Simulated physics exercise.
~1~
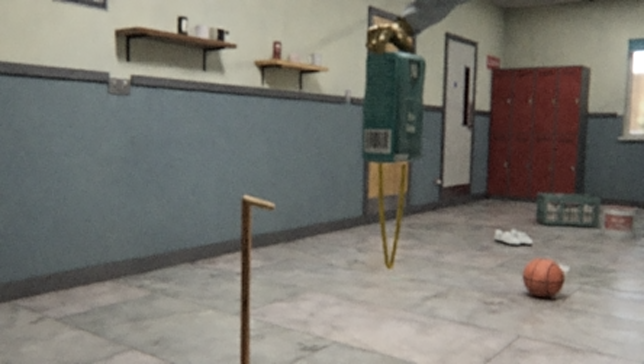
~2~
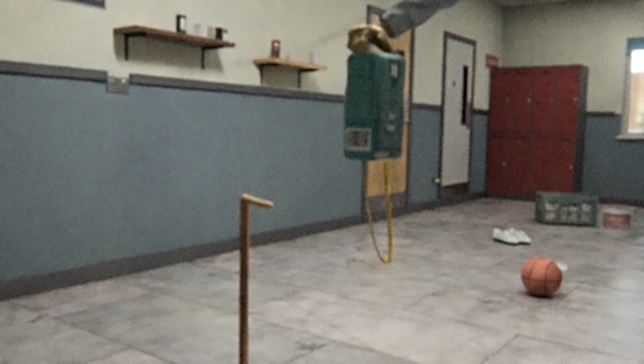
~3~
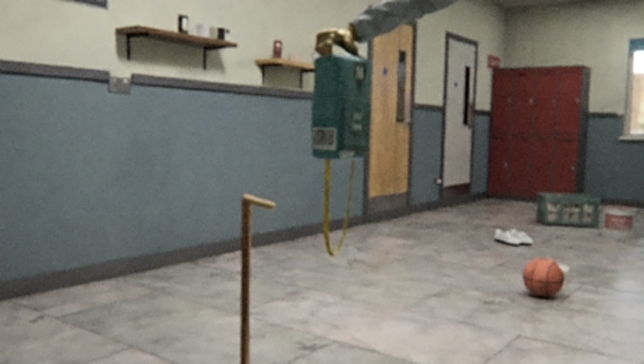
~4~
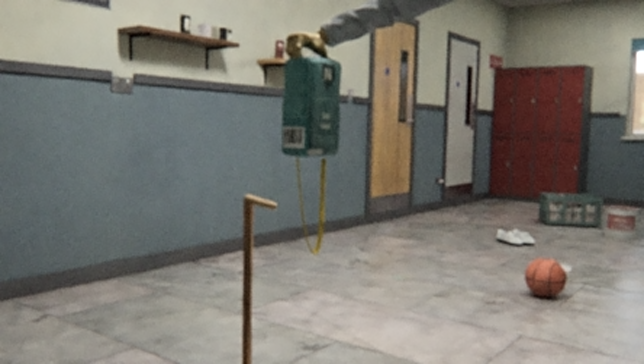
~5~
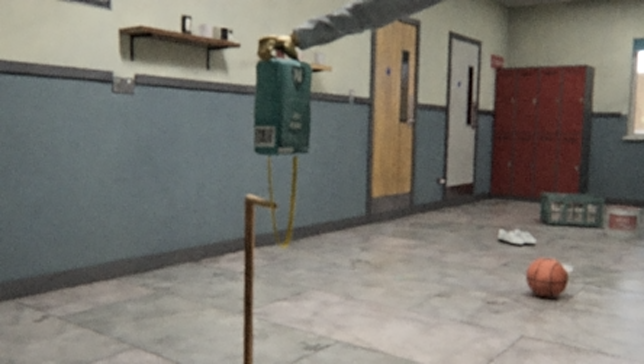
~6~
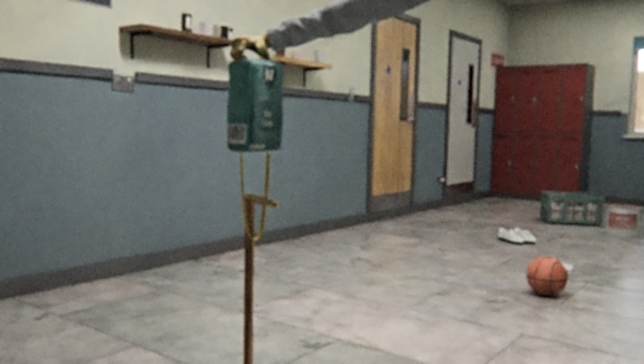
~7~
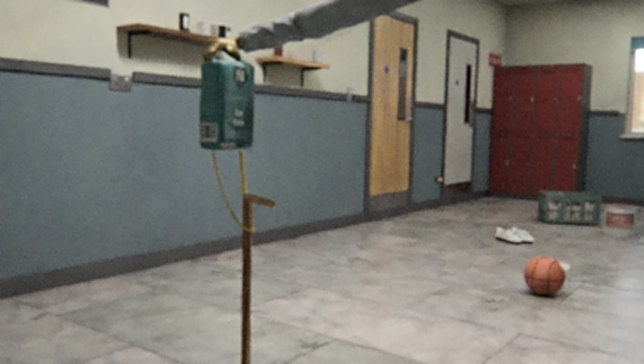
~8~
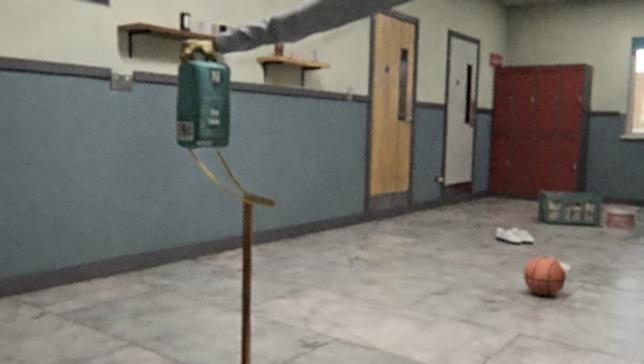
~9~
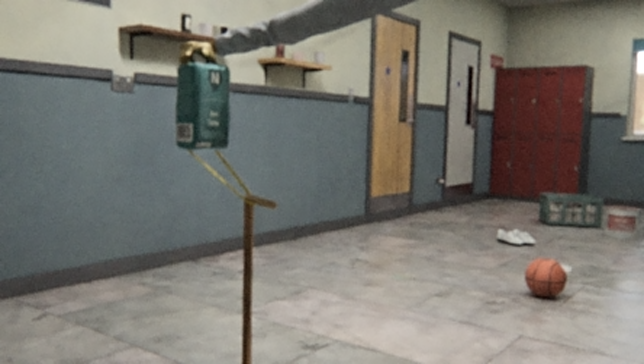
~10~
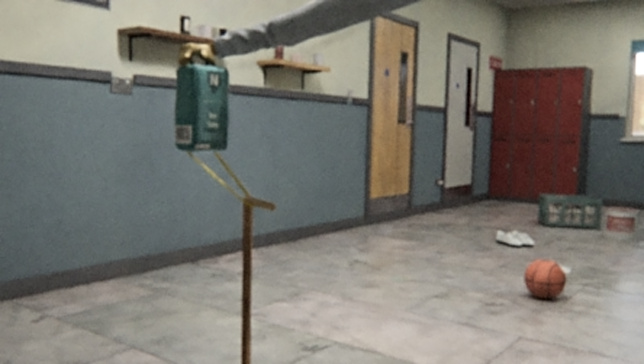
A hand carries a turquoise sack left past a post until its ribbon loop snags tight.
